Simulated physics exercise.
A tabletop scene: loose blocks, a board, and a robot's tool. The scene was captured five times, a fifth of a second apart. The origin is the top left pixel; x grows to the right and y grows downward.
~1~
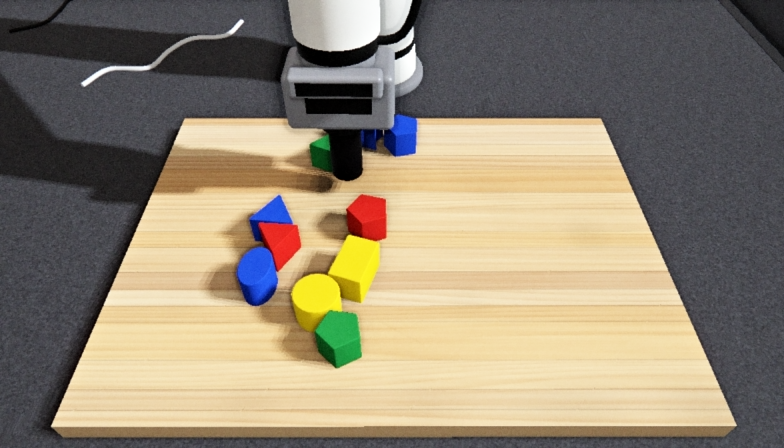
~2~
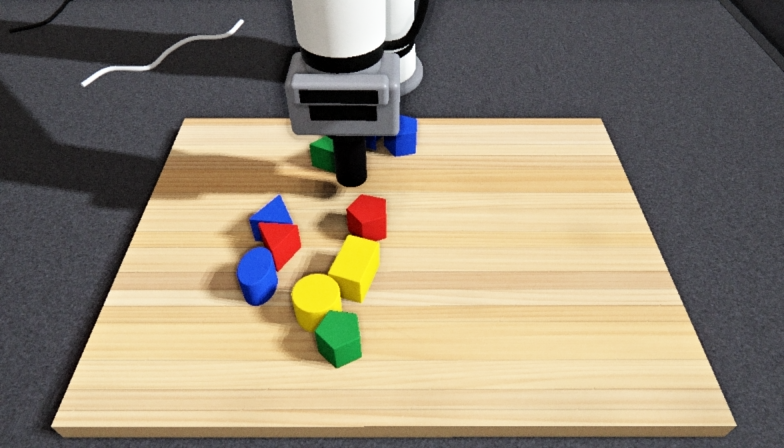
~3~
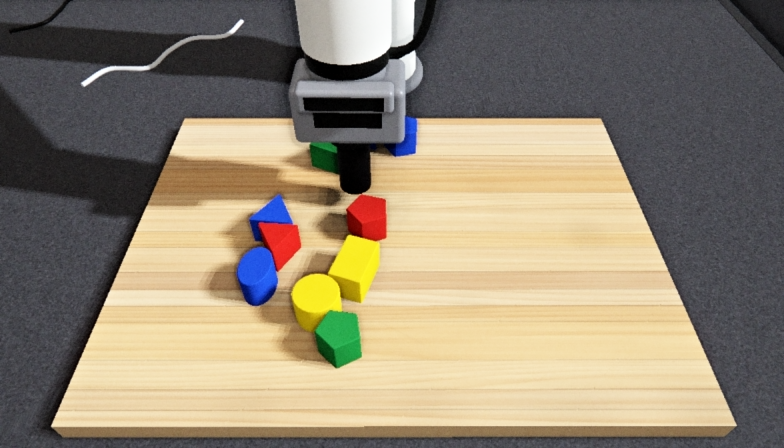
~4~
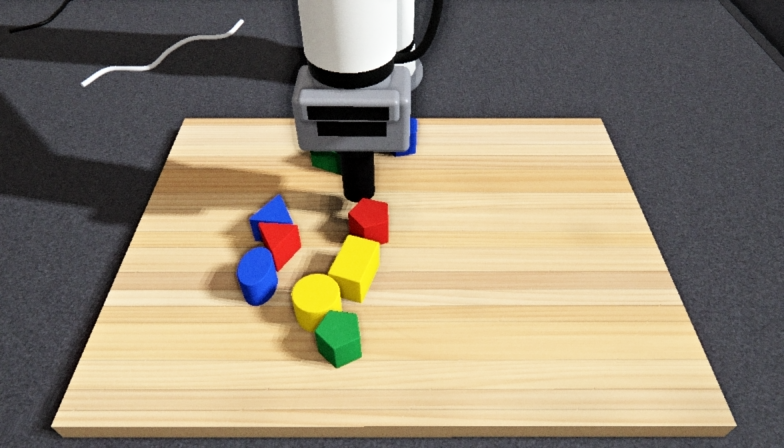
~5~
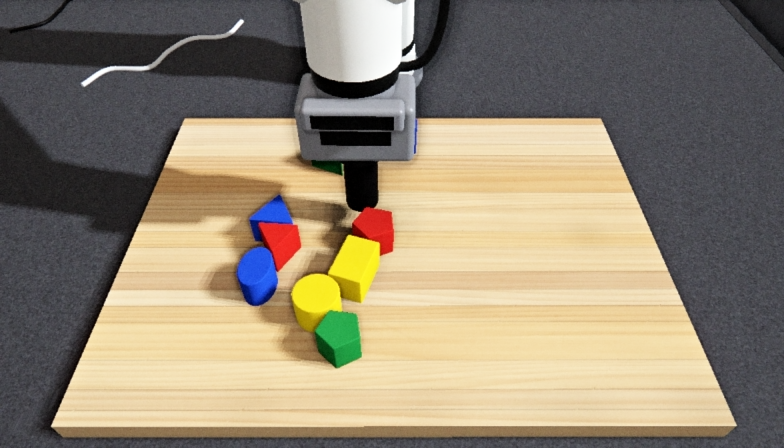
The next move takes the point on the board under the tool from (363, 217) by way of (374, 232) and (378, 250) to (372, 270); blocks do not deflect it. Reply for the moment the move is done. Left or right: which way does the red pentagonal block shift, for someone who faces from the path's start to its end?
Left.
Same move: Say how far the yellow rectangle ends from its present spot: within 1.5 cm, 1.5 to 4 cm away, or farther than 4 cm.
I reckon it covers between 1.5 and 4 cm.
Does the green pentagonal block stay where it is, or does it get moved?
It will remain on its spot.
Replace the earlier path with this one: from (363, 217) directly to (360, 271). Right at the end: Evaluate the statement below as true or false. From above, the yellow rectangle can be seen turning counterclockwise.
The claim does not hold.
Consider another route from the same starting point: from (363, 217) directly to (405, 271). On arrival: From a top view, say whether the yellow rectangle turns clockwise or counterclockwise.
It turns round clockwise.
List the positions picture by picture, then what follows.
The first frame shows tool tip (348, 171); block tops, yellow cylinder (316, 292); green triangular block (330, 142); green pentagonal block (339, 328); yellow rectangle (354, 257); red pentagonal block (368, 208).
The second frame shows tool (352, 178); blocks unchanged.
The third frame shows tool (356, 184); blocks unchanged.
The fourth frame shows tool (359, 192); red pentagonal block (370, 212).
The fifth frame shows tool (362, 201); yellow cylinder (316, 292); green triangular block hidden; green pentagonal block (339, 328); yellow rectangle (354, 257); red pentagonal block (374, 221).
What follows on the original path. Halfway along, tool (377, 225); yellow cylinder (312, 295); yellow rectangle (357, 271), turned 35° clockwise; red pentagonal block (396, 245), turned 15° anticlockwise.
At the end, tool (372, 254); yellow cylinder (308, 297); green triangular block in place; green pentagonal block in place; yellow rectangle (358, 280), turned 55° clockwise; red pentagonal block (405, 262), turned 65° anticlockwise.
